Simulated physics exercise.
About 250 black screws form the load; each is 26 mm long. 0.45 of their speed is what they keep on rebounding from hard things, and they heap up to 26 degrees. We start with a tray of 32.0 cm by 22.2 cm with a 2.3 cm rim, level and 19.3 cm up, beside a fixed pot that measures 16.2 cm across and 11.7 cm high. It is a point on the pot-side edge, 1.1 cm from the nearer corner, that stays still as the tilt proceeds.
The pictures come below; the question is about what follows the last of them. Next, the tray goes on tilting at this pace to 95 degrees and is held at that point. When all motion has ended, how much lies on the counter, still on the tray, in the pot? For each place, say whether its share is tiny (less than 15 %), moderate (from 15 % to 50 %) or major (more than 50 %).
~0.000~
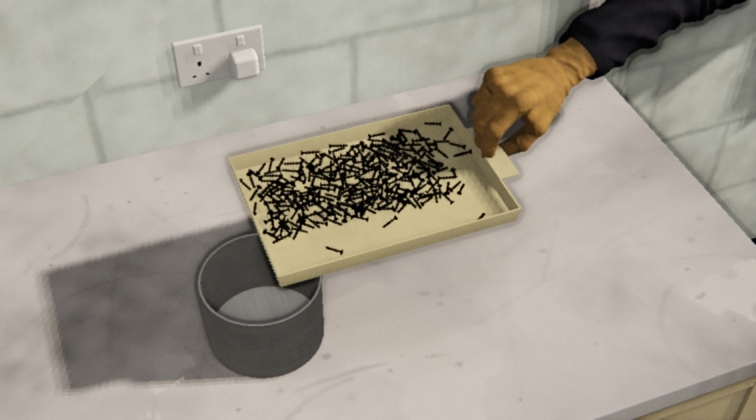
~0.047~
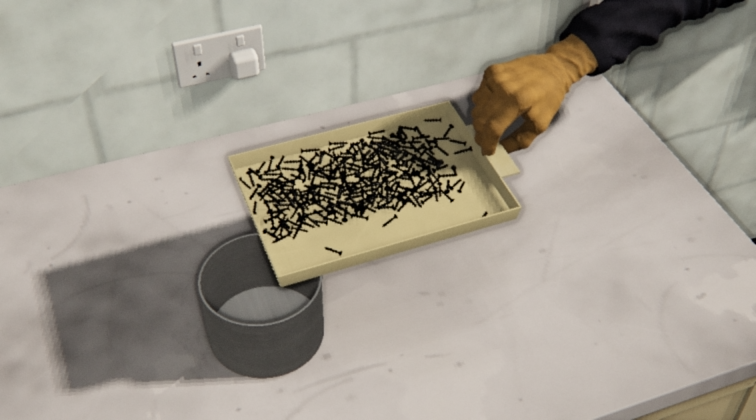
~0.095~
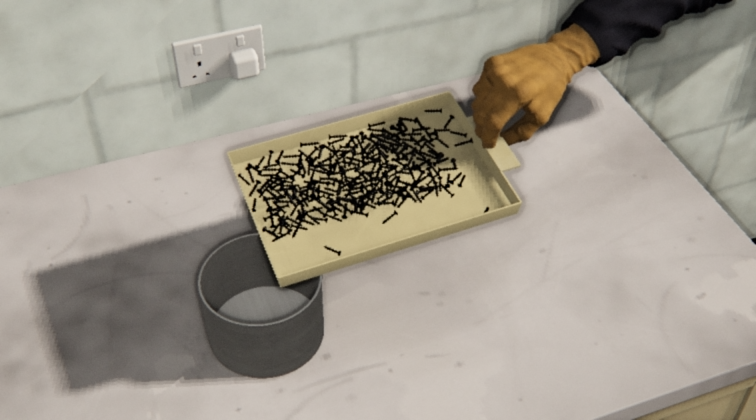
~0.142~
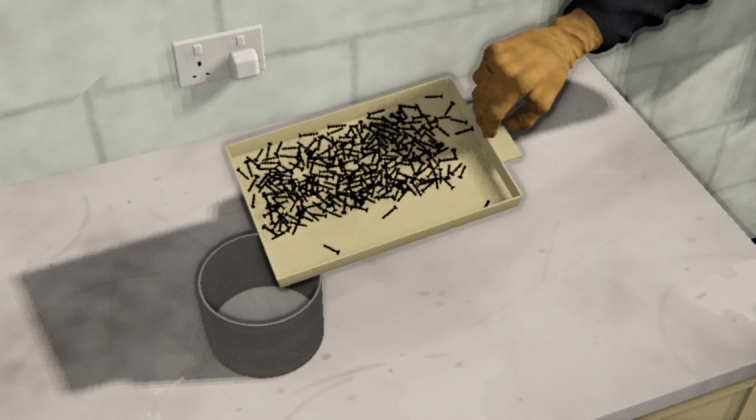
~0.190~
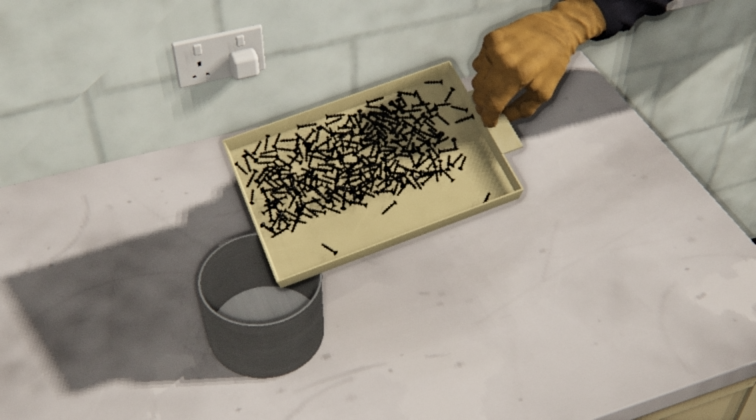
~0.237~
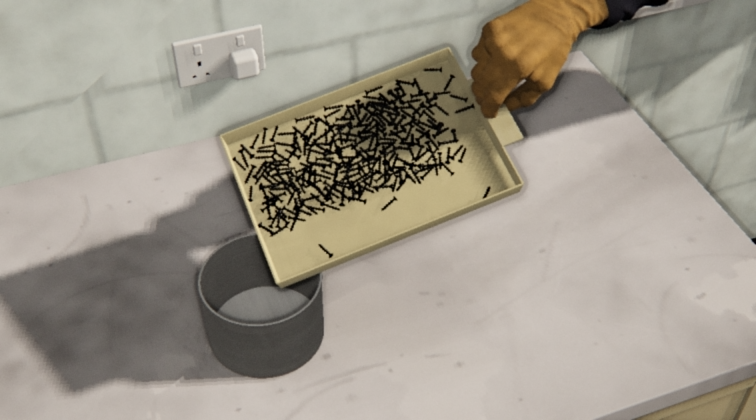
As I see it, counter: I expect more than half of the load. Left on the tray: I expect only a trickle of the load. Pot: I expect only a trickle of the load.
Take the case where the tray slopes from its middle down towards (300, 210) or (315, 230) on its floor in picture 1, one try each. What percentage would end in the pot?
I'd put it at about 40 per cent for the first tilt and about 10 per cent for the second.
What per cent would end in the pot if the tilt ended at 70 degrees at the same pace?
In that case some 0 per cent.
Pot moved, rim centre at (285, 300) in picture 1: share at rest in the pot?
I'd put it at around 10 per cent.
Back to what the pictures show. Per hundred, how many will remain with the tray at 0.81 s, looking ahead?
60%, roughly.
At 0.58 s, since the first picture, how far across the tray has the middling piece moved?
About 10 cm.
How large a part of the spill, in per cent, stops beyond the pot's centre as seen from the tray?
Near 80 in a hundred.
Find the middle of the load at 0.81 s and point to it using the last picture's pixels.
At about (287, 300).
Then, at 0.58 s, tilt 56 degrees; the tray holds 100 %, the pot 0 %.
After 0.81 s, tilt 80 degrees; the tray holds 60 %, the pot 0 %.
After 1.16 s, tilt 95 degrees; the tray holds 5 %, the pot 0 %.
In the end, at 1.9 s, counter 100 %, tray 0 %, pot 0 %.
